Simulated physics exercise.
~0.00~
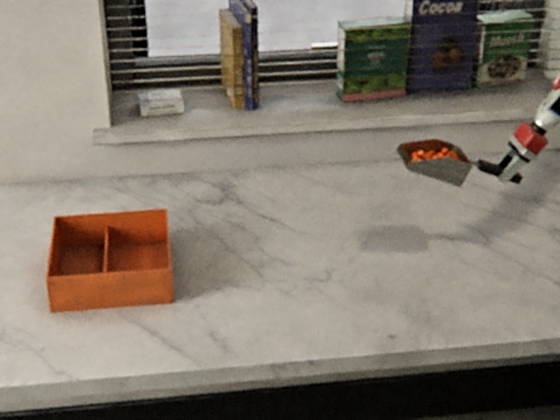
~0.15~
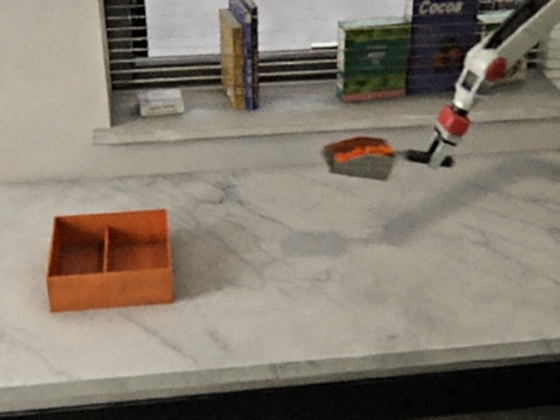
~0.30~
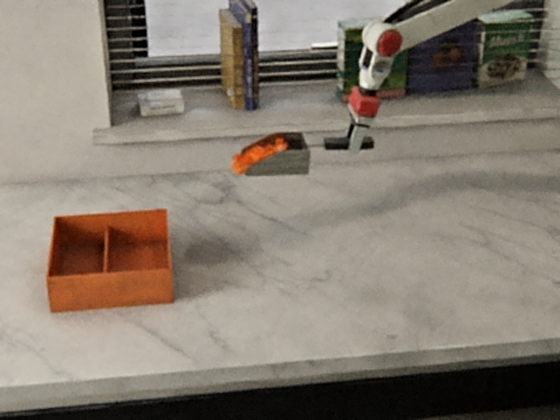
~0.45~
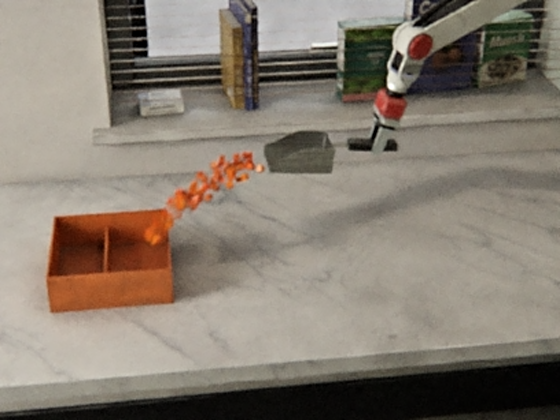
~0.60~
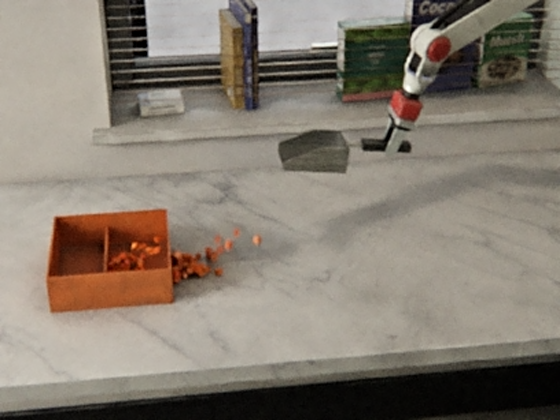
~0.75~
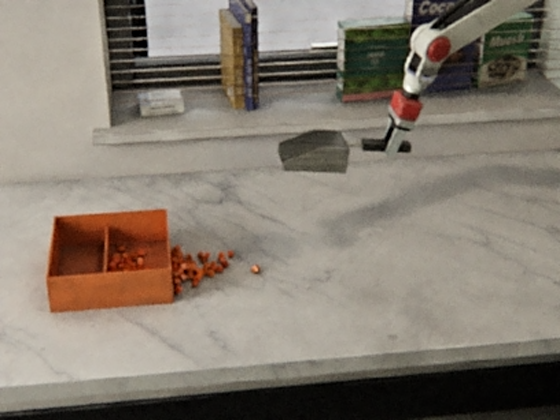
A robot arm flings orange pieces from a scoop, some landing in a box, many beside it.
